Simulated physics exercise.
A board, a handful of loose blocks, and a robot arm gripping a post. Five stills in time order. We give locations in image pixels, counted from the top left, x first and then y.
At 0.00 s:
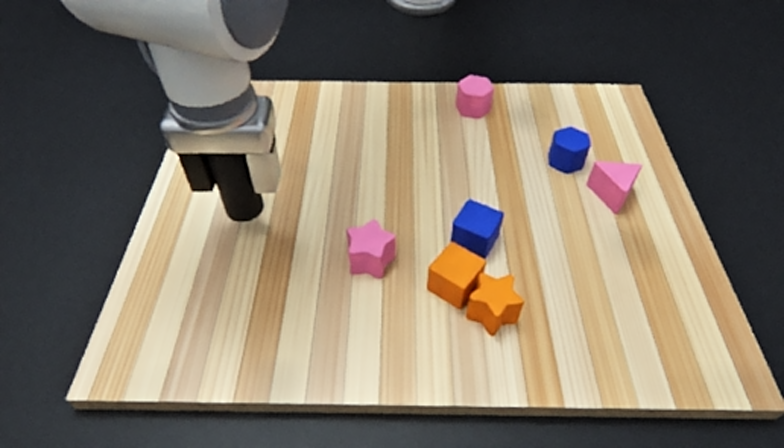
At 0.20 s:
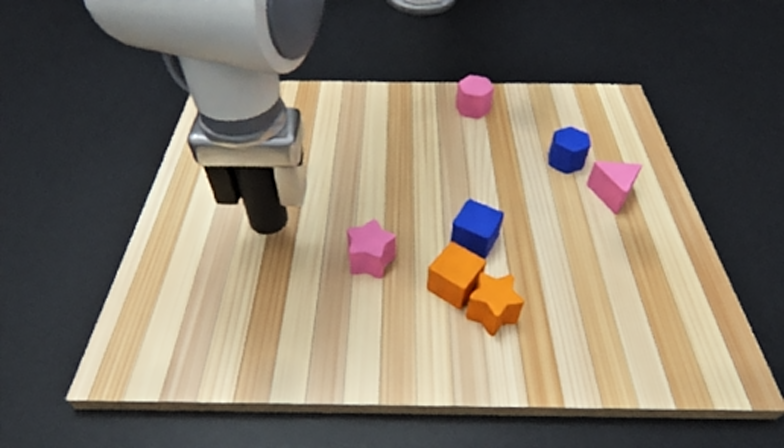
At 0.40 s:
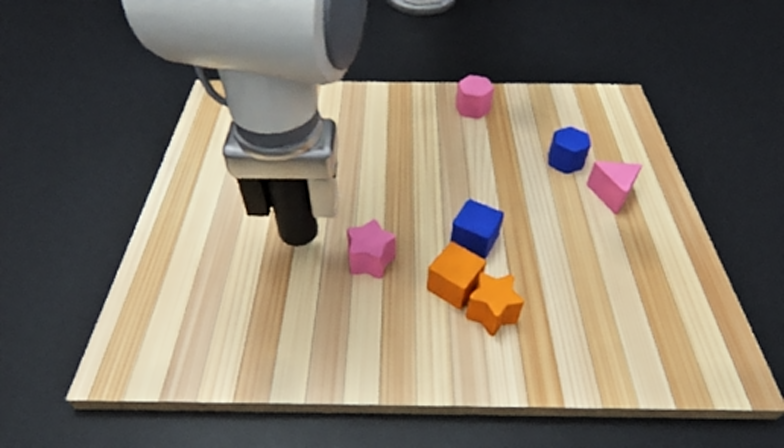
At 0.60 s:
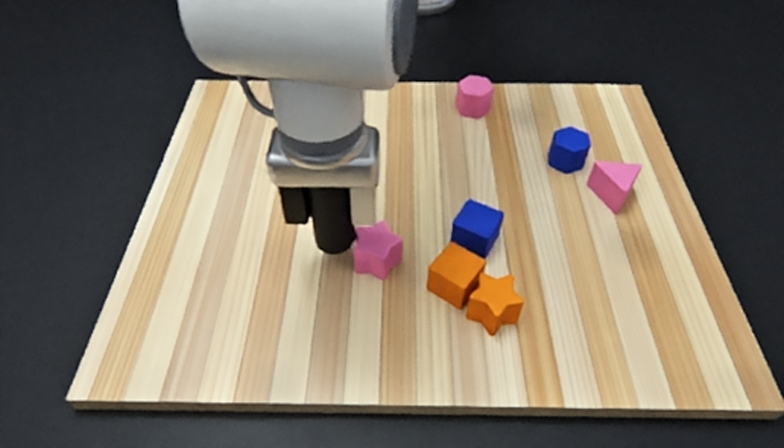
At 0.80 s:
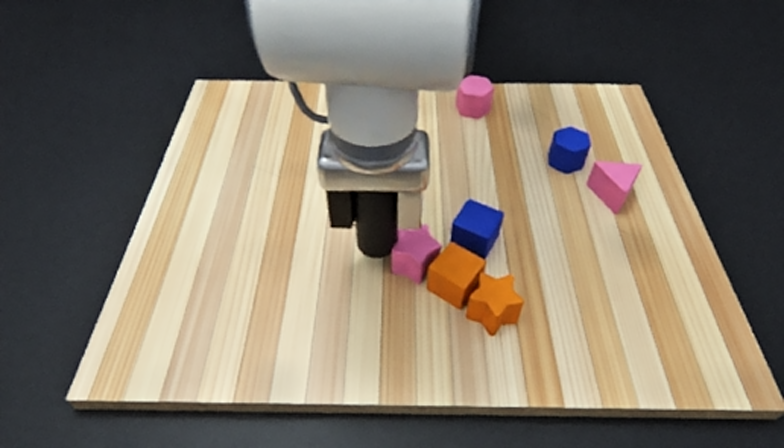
A robot arm moves right and pushes the pink star block toward the orange cube.
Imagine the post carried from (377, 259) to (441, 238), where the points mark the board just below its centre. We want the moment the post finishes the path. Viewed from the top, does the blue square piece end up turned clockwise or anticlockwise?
If we look at it from overhead, the blue square piece pivots counter-clockwise.
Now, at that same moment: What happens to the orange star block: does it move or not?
At the end of the path, the orange star block has moved off its old spot.
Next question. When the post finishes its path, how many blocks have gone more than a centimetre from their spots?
At least three of them.
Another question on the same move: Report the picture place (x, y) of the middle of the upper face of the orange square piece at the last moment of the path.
Put as a pixel place, it's (489, 267).
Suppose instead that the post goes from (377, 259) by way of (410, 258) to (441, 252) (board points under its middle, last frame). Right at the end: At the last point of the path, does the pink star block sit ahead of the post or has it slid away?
Prediction: Still leading.
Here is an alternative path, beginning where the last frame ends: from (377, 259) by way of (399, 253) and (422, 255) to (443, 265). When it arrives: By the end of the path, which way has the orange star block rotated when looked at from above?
Looking down: Clockwise.
On the path given first. Halfway along, post at (412, 232); pink star block at (450, 236); orange square piece at (475, 265), turned 20° clockwise; blue square piece at (490, 216); orange star block at (507, 299), turned 15° clockwise.
At the end, post at (443, 222); pink star block at (476, 233), turned 30° clockwise; orange square piece at (489, 267), turned 35° clockwise; blue square piece at (514, 216), turned 35° anticlockwise; orange star block at (512, 306), turned 20° clockwise.
